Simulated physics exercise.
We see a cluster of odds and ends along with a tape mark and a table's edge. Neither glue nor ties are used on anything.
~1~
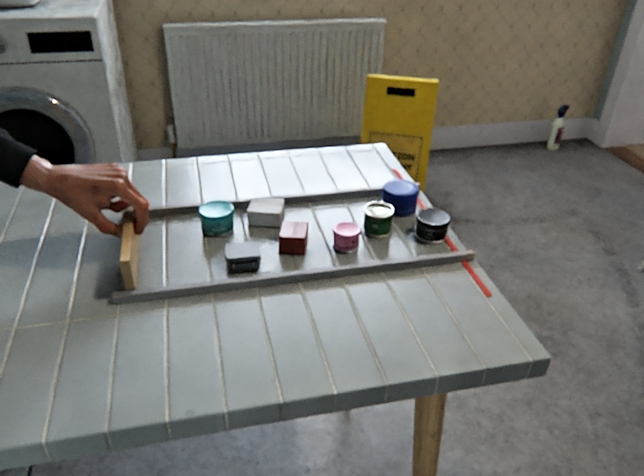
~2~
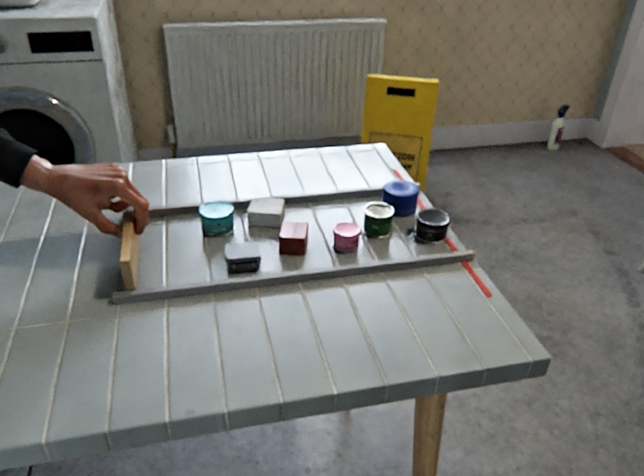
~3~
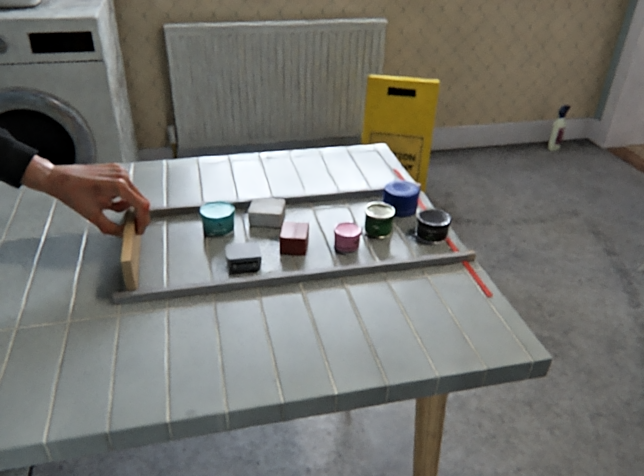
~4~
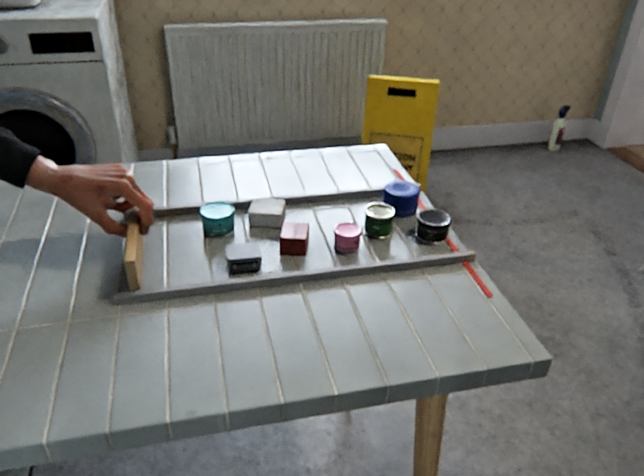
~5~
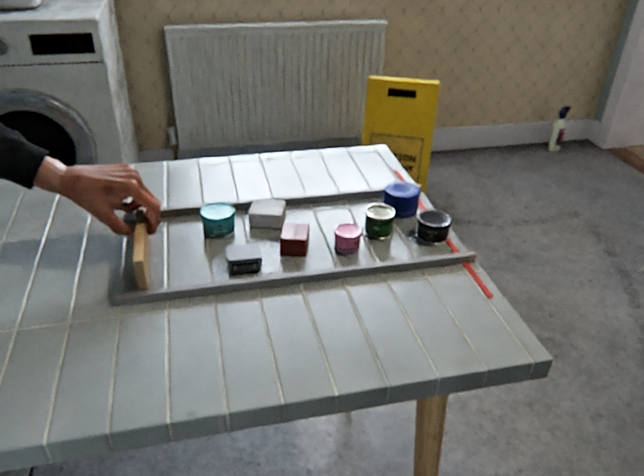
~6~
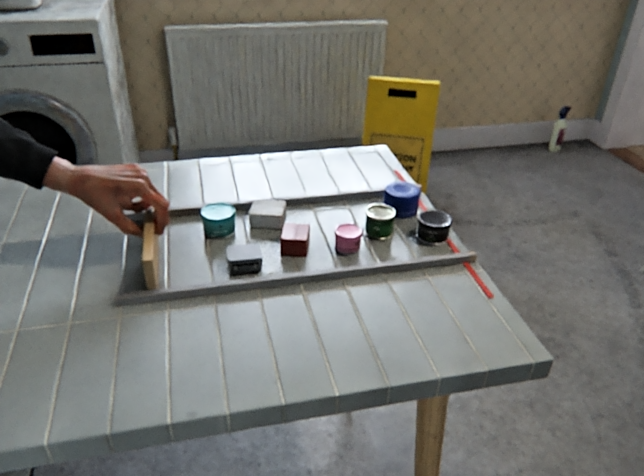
A hand holding a wooden board upright at the left of a tiled table slides it slightly to the right between two rails, while the small tins and blocks ahead of it, near a red tape line, stay in place.
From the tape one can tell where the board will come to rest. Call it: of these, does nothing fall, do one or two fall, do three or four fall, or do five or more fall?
Five or more fall.
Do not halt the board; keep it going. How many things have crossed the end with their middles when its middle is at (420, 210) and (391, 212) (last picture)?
Counted: 4, then 1.
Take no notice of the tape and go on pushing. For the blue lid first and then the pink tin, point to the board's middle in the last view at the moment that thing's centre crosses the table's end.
First it's close to (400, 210), next close to (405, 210).
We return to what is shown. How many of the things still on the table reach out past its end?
1 in all.
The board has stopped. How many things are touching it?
1 of them.
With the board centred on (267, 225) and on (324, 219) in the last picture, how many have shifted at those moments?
4 by the first point, 5 by the second.
Soon after, none off yet; black tin at rest near (434, 228); blue lid at rest near (401, 199); green tin at rest near (380, 222).
Then, none off yet; black tin moved about its own width near (462, 225); blue lid moved about its own width near (424, 197); green tin moved well along near (431, 219).
At rest, the number that fall off is five or more; fallen, turquoise tin, grey case, white block, pink tin, green tin, blue lid and black tin.
